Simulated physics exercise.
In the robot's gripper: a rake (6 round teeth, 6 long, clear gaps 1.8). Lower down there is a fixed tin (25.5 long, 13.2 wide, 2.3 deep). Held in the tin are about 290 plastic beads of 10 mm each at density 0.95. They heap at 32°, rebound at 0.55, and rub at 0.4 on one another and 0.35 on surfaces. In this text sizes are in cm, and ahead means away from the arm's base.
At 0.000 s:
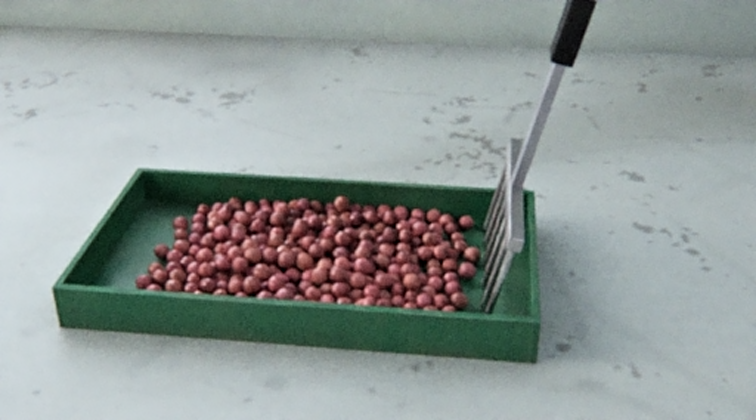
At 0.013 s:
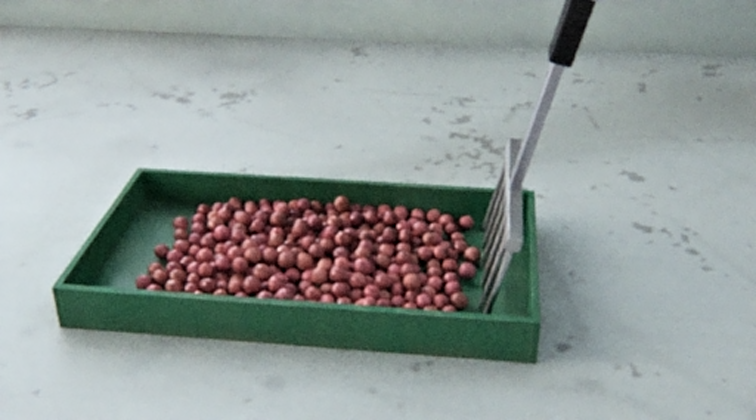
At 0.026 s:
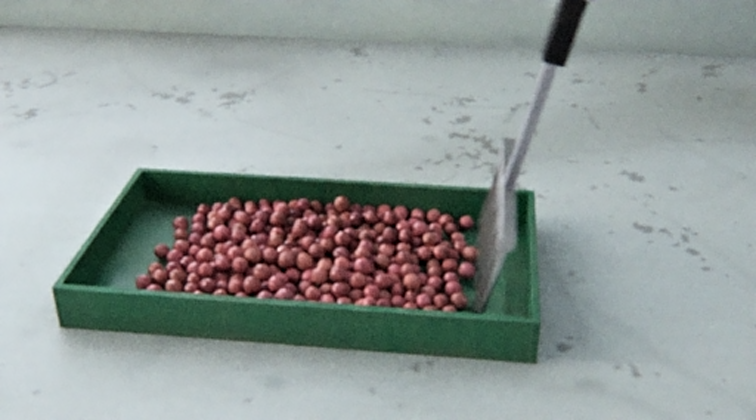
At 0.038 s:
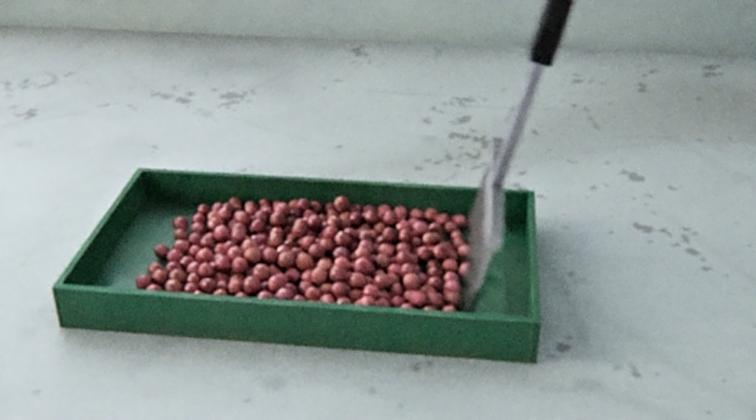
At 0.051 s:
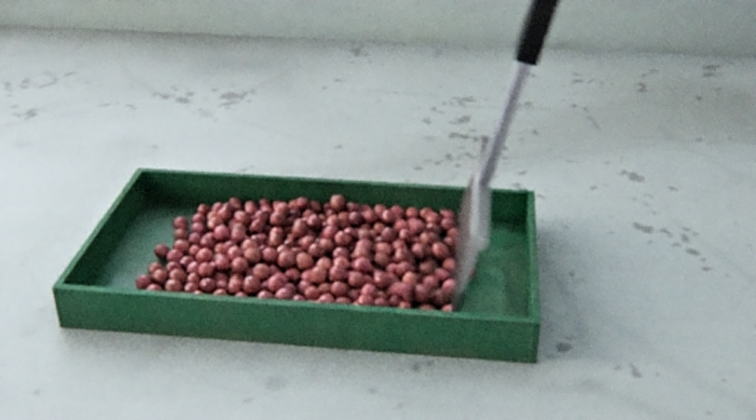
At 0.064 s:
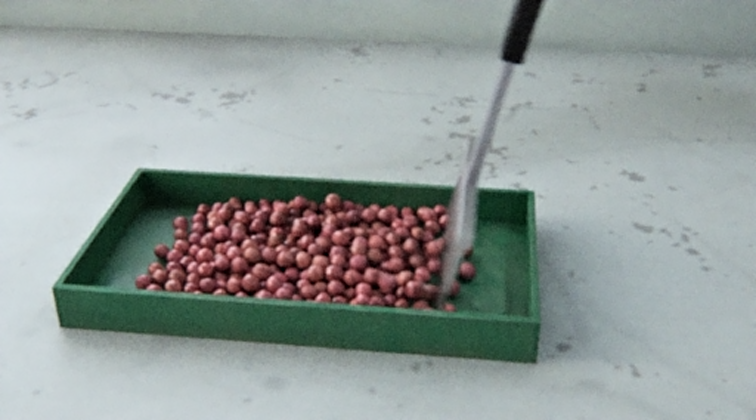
A metal rake with a black handle rests at the right end of a green tray of small reddish balls, then moves a short way left into them, pushing most along while a few appear on its right side.
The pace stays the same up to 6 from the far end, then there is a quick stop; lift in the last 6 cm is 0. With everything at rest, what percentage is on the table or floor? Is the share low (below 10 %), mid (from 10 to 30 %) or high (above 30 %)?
Low.
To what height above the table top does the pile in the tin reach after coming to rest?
Height: Roughly 3.5 cm.
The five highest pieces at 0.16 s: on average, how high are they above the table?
I'd say close to 3 cm.
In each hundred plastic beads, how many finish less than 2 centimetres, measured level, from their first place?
About 5 %.
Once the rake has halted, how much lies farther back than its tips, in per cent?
Roughly 35 percent of the load.
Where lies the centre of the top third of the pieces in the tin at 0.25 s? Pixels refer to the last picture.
Near (227, 240).
By 0.16 s, sloping 77°, highest piece 5 above the table; 288 in the tin.
By 0.25 s, sloping 77°, highest piece 4 above the table; 288 in the tin.
By 0.49 s, sloping 77°, highest piece 3 above the table; 280 in the tin, 8 on the table or floor.
By 1.19 s, sloping 77°, highest piece 3 above the table; 280 in the tin, 8 on the table or floor.
Final count, 280 in the tin, 8 on the table or floor. That is 3 % on the table or floor.
